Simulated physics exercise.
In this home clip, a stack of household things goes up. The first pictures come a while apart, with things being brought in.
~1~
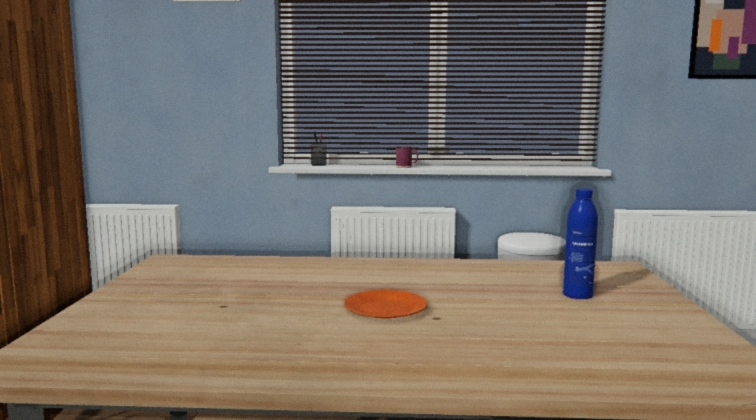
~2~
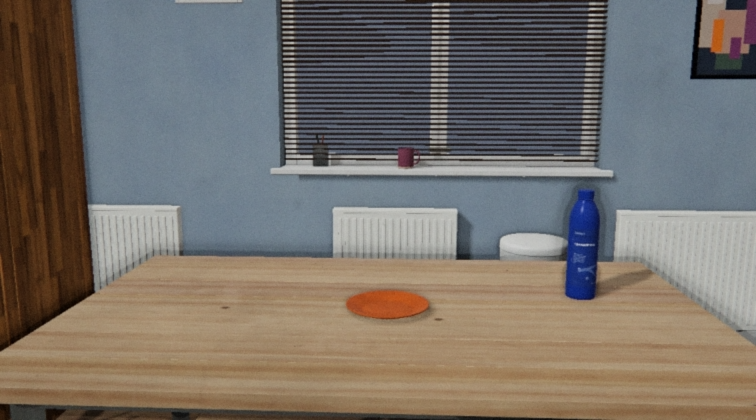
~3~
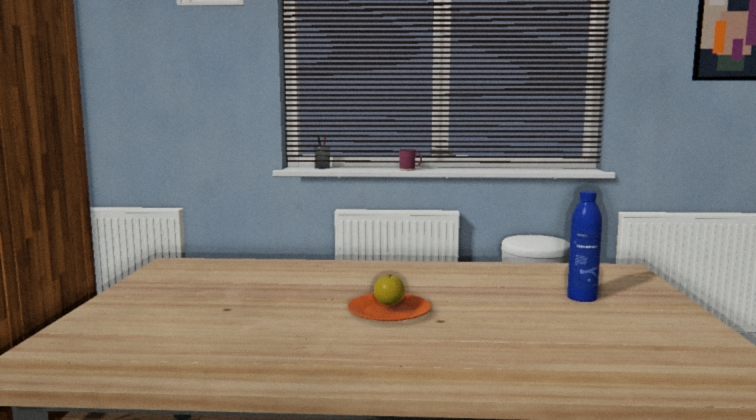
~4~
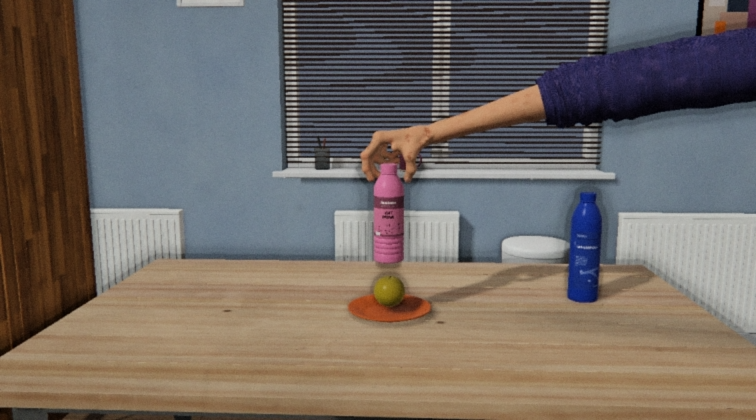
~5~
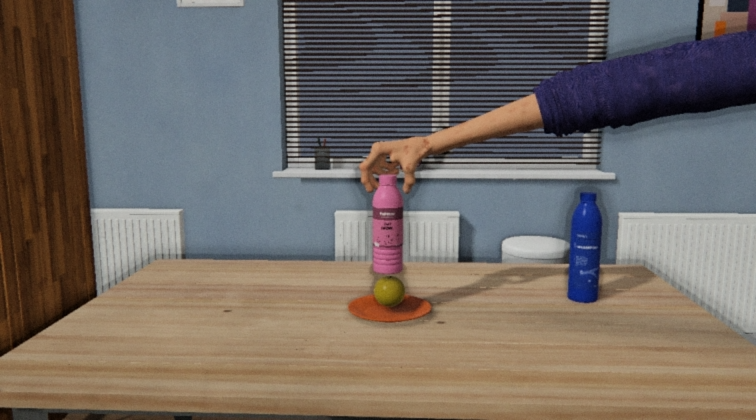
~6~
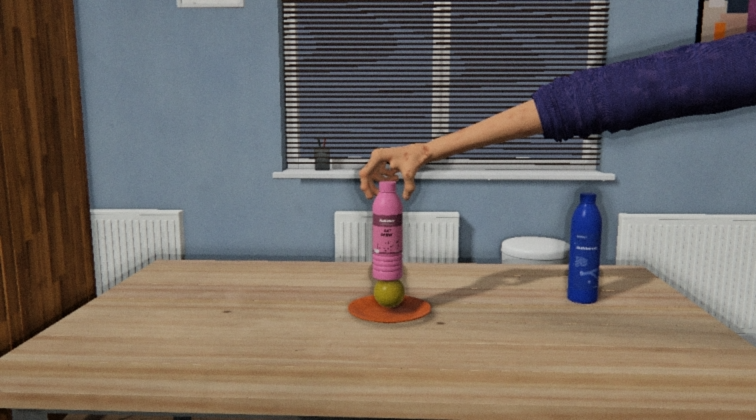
On a wooden table in a room, an orange plate sits left of a blue bottle, and a yellow apple appears on the plate. A hand then lowers a pink bottle onto the apple and keeps holding it.
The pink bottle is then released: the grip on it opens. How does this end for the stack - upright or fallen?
It ends fallen.
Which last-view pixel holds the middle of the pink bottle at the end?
At about (313, 296).
Then, 0.60 s later than the last frame, pink bottle now fallen.
Then, 0.70 s later than the last frame, things are still on the move.
When it is over, fallen, pink bottle; the other 3 as before. End places, in pixels of the last picture, pink bottle near (313, 296). The pile gives way.
